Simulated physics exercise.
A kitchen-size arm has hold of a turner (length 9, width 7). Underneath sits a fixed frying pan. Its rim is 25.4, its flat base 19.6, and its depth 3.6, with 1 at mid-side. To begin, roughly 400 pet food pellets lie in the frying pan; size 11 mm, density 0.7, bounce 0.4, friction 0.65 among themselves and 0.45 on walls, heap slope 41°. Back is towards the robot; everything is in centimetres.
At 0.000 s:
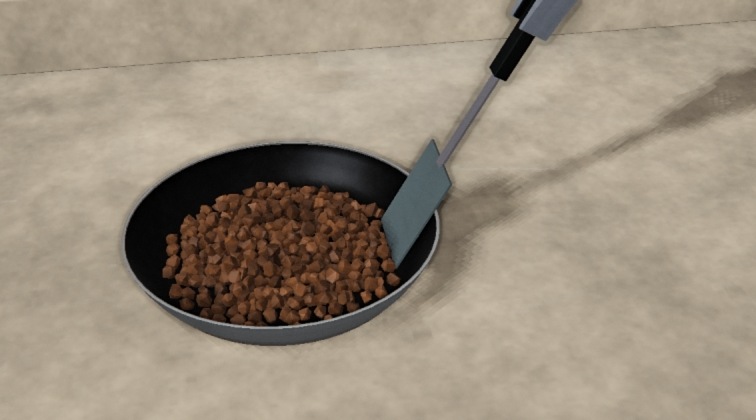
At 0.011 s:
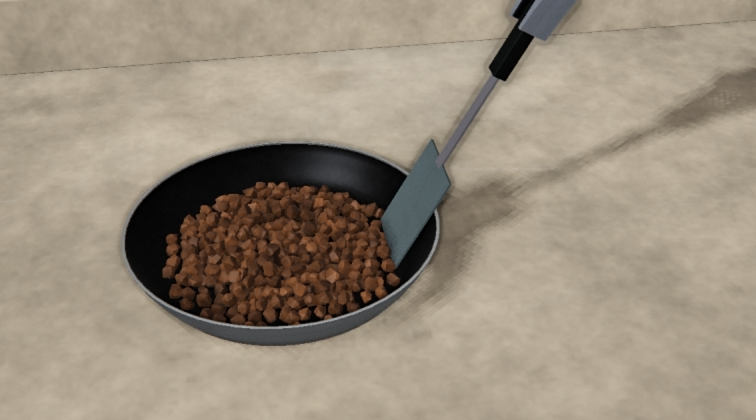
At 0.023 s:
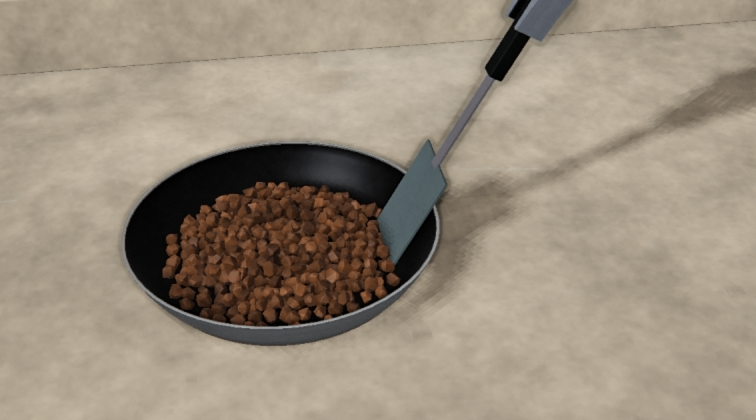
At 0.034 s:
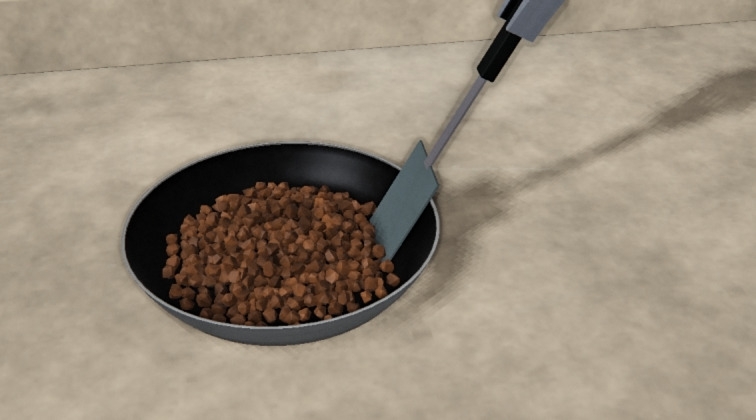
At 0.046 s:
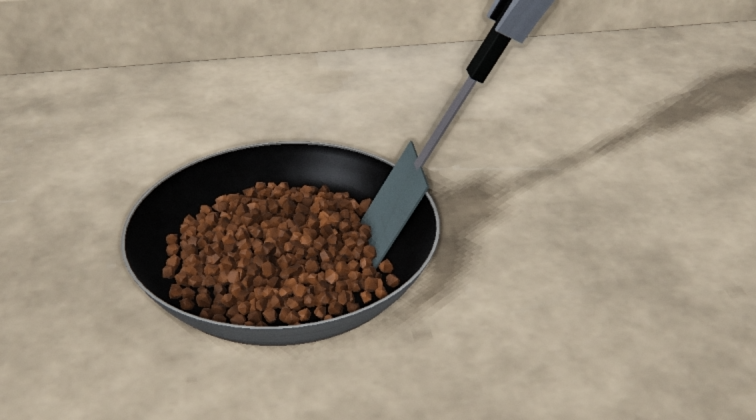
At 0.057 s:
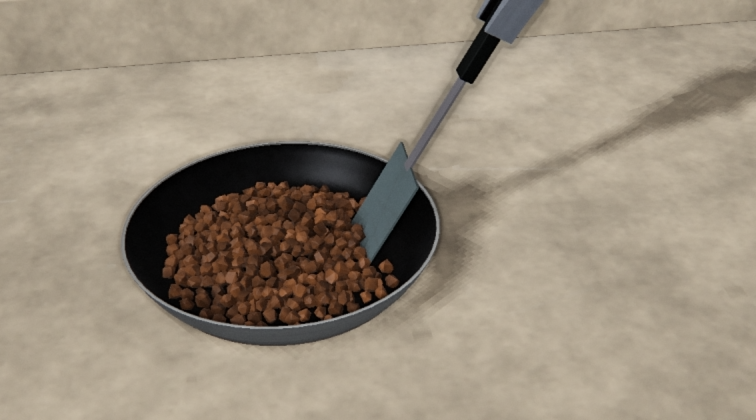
A turner held by a robot arm rests at the right side of a dark frying pan heaped with small brown pellets, barely moving at first. The arm then slides it slowly left, a short way into the edge of the heap, while most of the pellets stay in place.
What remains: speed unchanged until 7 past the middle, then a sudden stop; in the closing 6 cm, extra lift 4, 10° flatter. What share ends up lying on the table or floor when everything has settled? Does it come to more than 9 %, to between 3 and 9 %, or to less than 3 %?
It comes to between 3 and 9 %.
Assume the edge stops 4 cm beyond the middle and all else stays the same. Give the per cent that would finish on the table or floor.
My guess would be around 0 per cent.
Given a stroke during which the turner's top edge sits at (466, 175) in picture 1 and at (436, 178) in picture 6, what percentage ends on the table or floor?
Close to 5 in a hundred.
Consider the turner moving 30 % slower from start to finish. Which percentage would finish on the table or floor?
0 per cent, about.
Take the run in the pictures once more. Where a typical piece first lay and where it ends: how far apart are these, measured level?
Level distance of roughly 4 cm.
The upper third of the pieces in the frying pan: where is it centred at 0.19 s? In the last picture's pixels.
It is centred at about (202, 242).
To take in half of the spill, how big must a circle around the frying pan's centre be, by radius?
Estimate: Near 20 cm.
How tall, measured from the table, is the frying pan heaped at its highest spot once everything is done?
Close to 4.5 centimetres high.
After 0.12 s, sloping 61°, highest piece 4 above the table; 404 in the frying pan.
After 0.19 s, sloping 57°, highest piece 5 above the table; 404 in the frying pan.
After 0.42 s, sloping 51°, highest piece 5 above the table; 384 in the frying pan, 18 on the table or floor, 2 on the blade or in flight.
After 1.47 s, sloping 51°, highest piece 4 above the table; 384 in the frying pan, 20 on the table or floor.
At rest, 384 in the frying pan, 20 on the table or floor. That is 5 % on the table or floor.
